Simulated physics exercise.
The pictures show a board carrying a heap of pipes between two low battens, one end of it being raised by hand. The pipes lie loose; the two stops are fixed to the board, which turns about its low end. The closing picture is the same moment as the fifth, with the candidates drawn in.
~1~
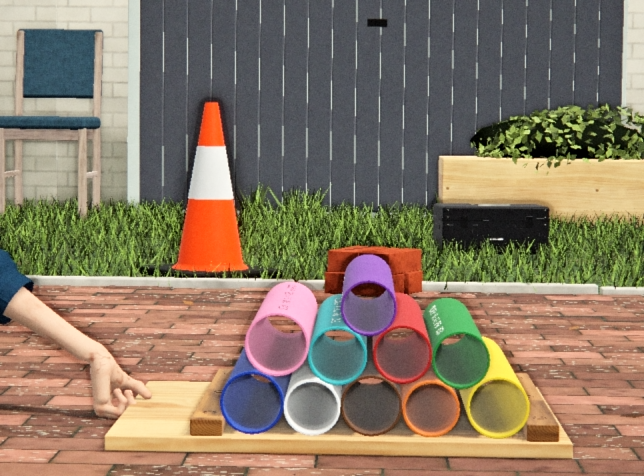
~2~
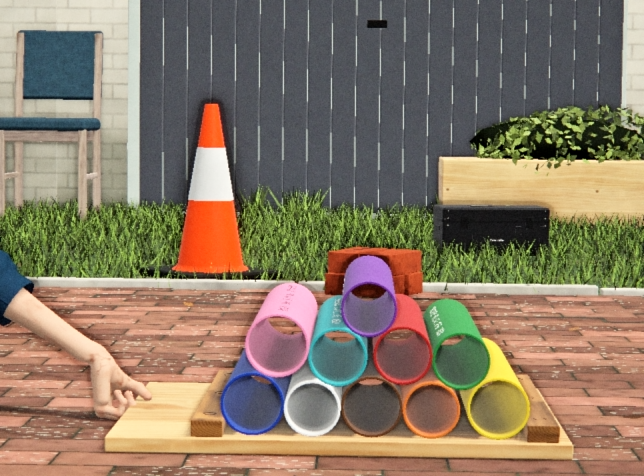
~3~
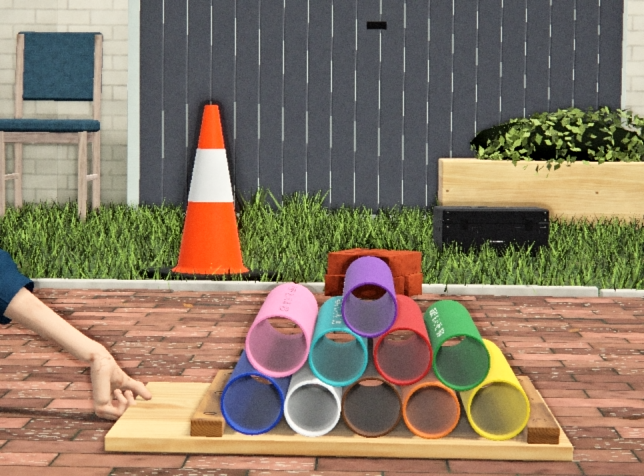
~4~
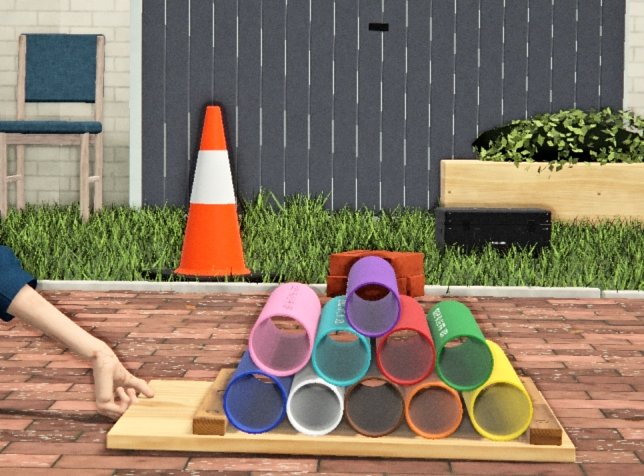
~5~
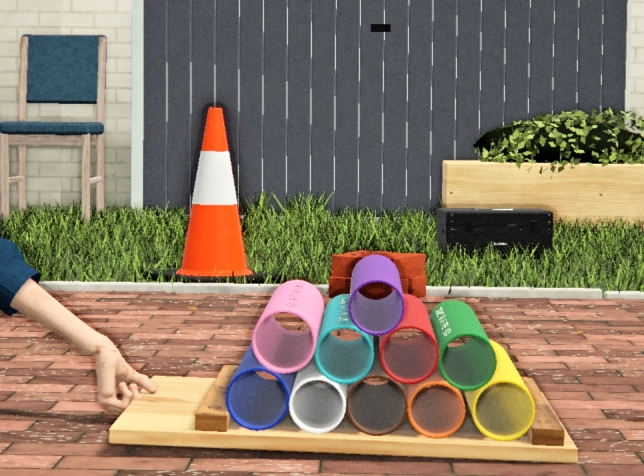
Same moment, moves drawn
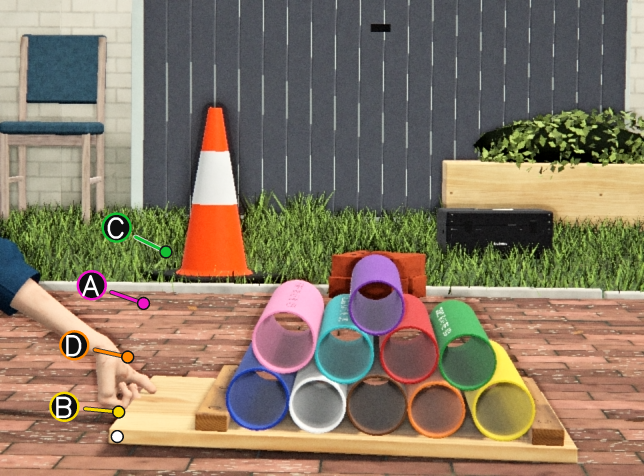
The clip opens on a hand at the left end of a wooden board on brick paving, where colourful pipes are stacked between two low battens, a purple one on top. Very little moves: the hand lifts the left end only slightly, and the pipes keep their stacked arrangement.
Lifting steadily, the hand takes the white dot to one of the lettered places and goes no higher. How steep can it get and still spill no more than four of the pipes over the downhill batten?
Stop at A.
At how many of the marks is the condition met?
Three of the four.
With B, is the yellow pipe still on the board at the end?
The yellow pipe: Yes.
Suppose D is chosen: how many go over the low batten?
It comes to none.
On the marked copy, A at (143, 303); B at (118, 412); C at (166, 252); D at (128, 357); the white dot at (117, 437).
Taking A. A third of the way, board at 14°.
Two thirds of the way, board at 19°.
When it is over, board at 19°, none over the low batten.
As for the rest, B none over the low batten; C five over the low batten; D none over the low batten.
